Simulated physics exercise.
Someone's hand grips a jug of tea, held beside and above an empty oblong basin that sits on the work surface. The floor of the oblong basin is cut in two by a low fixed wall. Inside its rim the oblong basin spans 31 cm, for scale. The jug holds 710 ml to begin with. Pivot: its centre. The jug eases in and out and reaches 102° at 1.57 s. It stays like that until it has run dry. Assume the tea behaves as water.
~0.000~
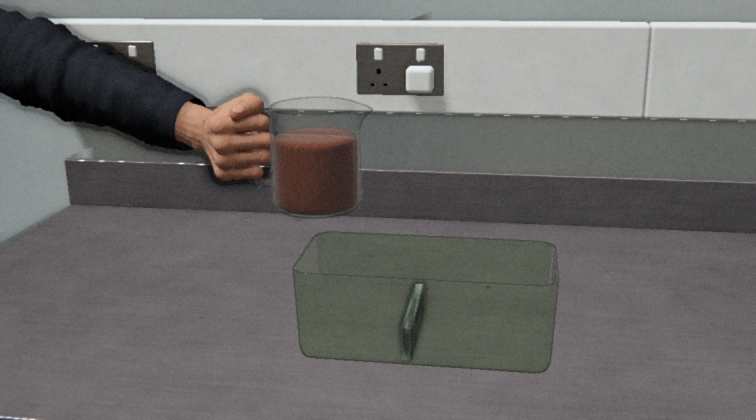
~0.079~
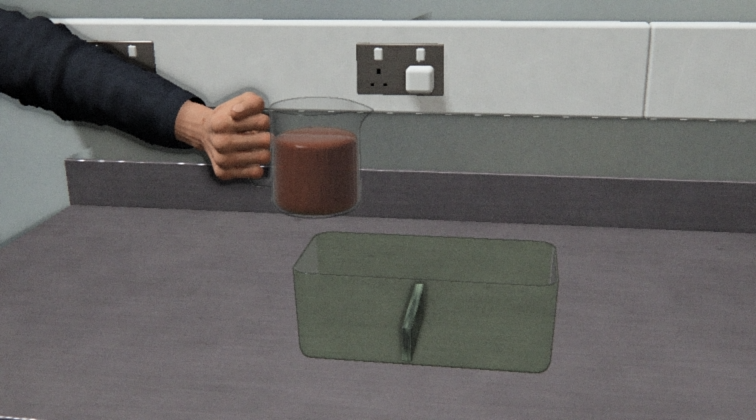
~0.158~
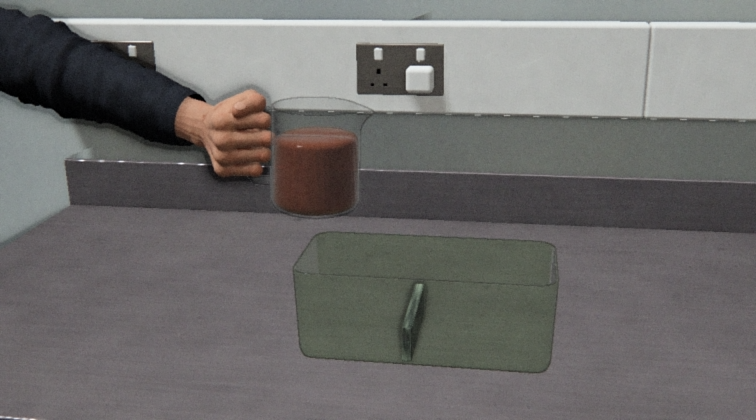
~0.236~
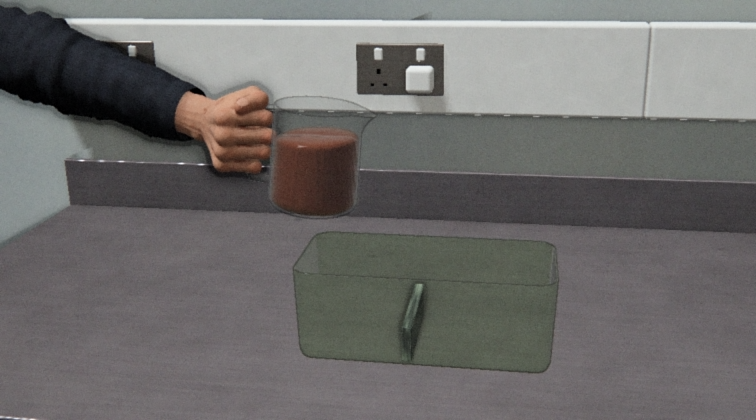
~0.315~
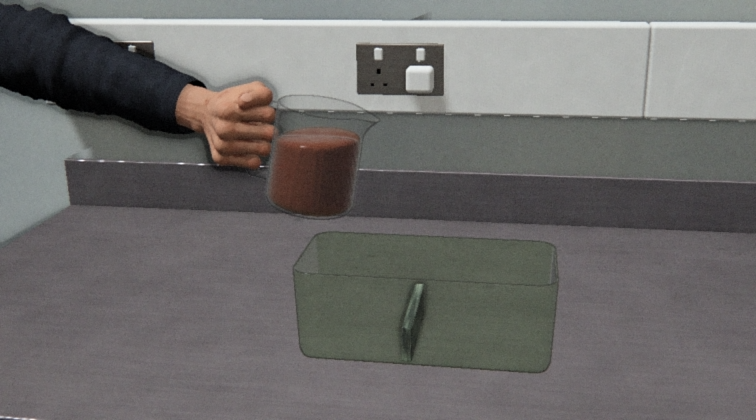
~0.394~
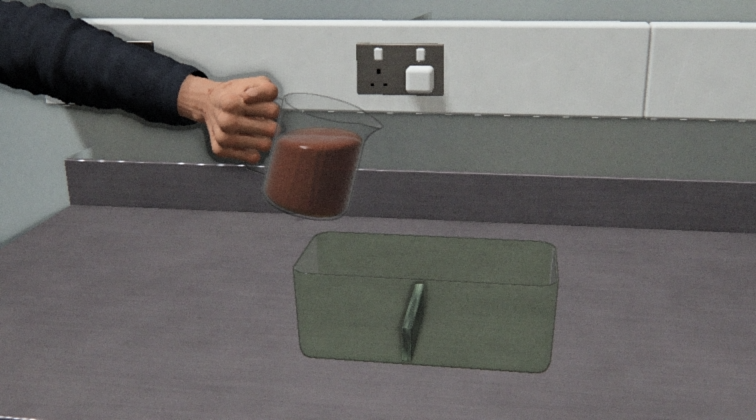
A grey worktop against a pale wall with dark sockets, one holding a white plug, is seen from slightly above by a still camera. At upper left, a dark-sleeved hand holds a clear jug of reddish-brown tea above and beside an empty, see-through green oblong basin with a short upright piece at its middle. The hand gradually tilts the jug slightly to the right, and the tea stays inside.
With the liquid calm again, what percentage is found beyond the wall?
Beyond the wall there is roughly 72 percent.
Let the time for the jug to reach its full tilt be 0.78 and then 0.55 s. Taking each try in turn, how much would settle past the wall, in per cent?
70 and 70 %.
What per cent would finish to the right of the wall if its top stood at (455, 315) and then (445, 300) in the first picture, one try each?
Roughly 10 per cent, then 10 per cent.
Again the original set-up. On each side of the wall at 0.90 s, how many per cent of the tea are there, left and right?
Left: Around 0. Right: Around 2.
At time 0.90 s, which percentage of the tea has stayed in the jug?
I reckon about 90 in a hundred is still held.
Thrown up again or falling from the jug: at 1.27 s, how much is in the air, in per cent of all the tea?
Something like 14 per cent is in the air then.
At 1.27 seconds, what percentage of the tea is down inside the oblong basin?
Close to 48 in a hundred.
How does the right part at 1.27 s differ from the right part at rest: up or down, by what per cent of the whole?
The right part's share grows by around 26 per cent.
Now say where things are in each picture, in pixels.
In the first frame, it leans 0°; its right rim is at (373, 109); the tea meets the walls at (276, 135) and (357, 137); the oblong basin's rim runs from (305, 252) to (556, 265); the wall's top is at (414, 306).
In the second frame, it leans 1°; its right rim is at (373, 109); the tea meets the walls at (276, 134) and (357, 137).
In the third frame, it leans 3°; its right rim is at (375, 112); the tea meets the walls at (277, 134) and (358, 137).
In the fourth frame, it leans 6°; its right rim is at (377, 115); the tea meets the walls at (277, 134) and (359, 137).
In the fifth frame, it leans 10°; its right rim is at (380, 120); the tea meets the walls at (278, 135) and (361, 138).
In the sixth frame, it leans 15°; its right rim is at (384, 126); the tea meets the walls at (279, 136) and (363, 138).
Then, 0.90 s in, the tilt is 62° and 90 per cent is still to pour, 0 is left of the wall and 2 right of it.
Then, 1.27 s in, the tilt is 93° and 38 per cent is still to pour, 2 is left of the wall and 46 right of it.
Then, 1.65 s in, the tilt is 102° and 6 per cent is still to pour, 19 is left of the wall and 72 right of it.
Then, 2.07 s in, the tilt is 102° and 0 per cent is still to pour, 27 is left of the wall and 72 right of it.
Finally, 28 per cent lies left of the wall, 72 right of it and 0 outside.
